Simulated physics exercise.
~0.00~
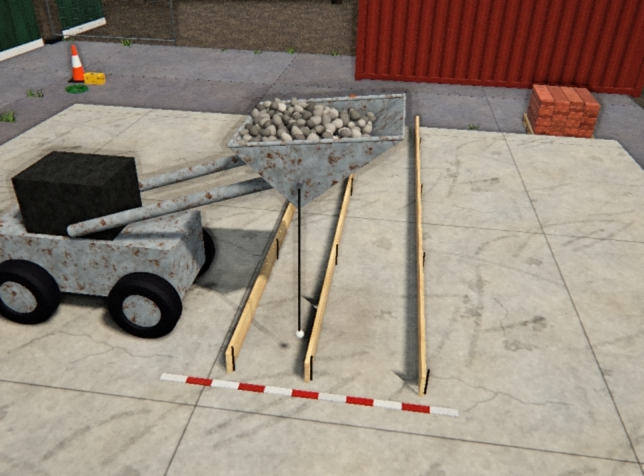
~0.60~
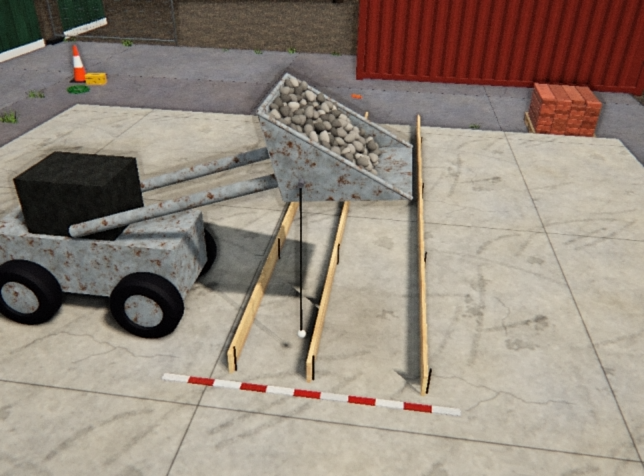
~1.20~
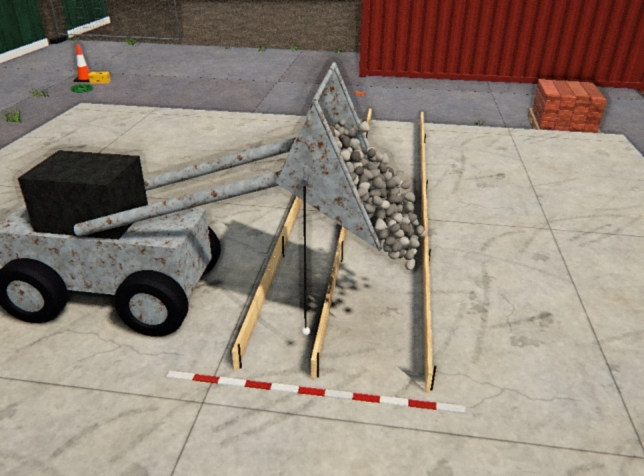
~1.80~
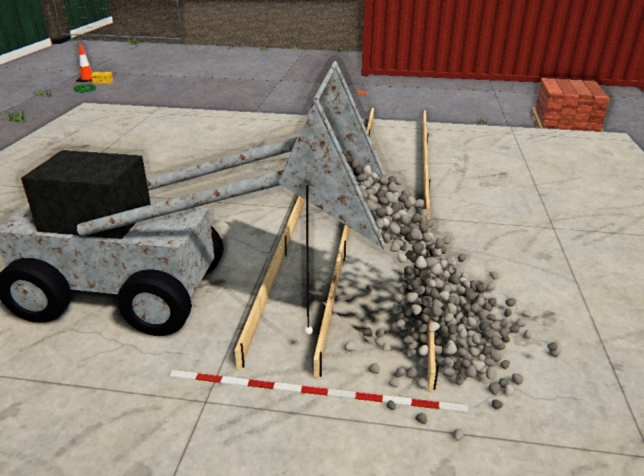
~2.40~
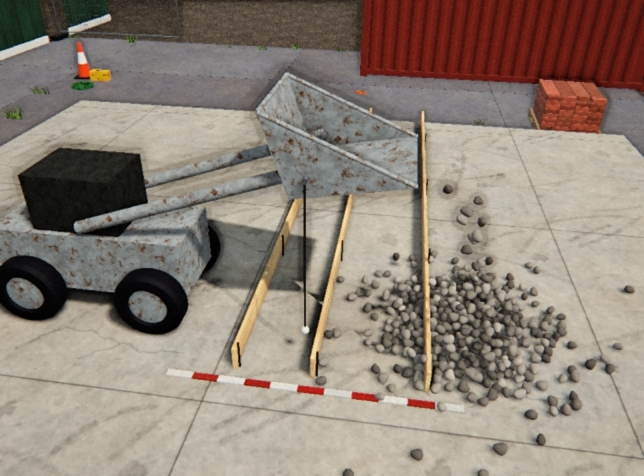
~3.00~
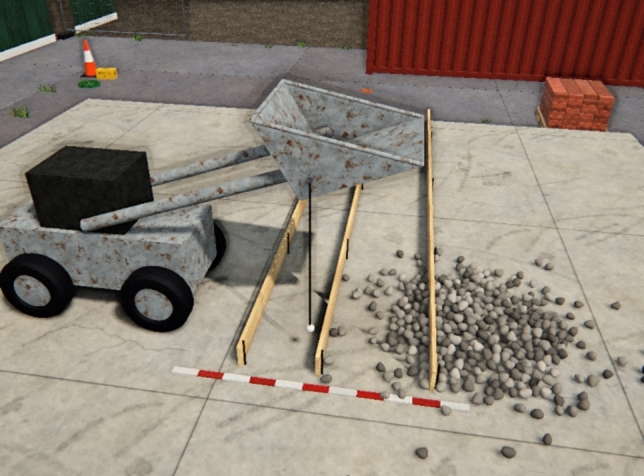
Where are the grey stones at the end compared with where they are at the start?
At the start the stones are heaped in the raised bucket, and at the end they lie scattered on the concrete, lower and further right, around and beyond the right-hand plank.
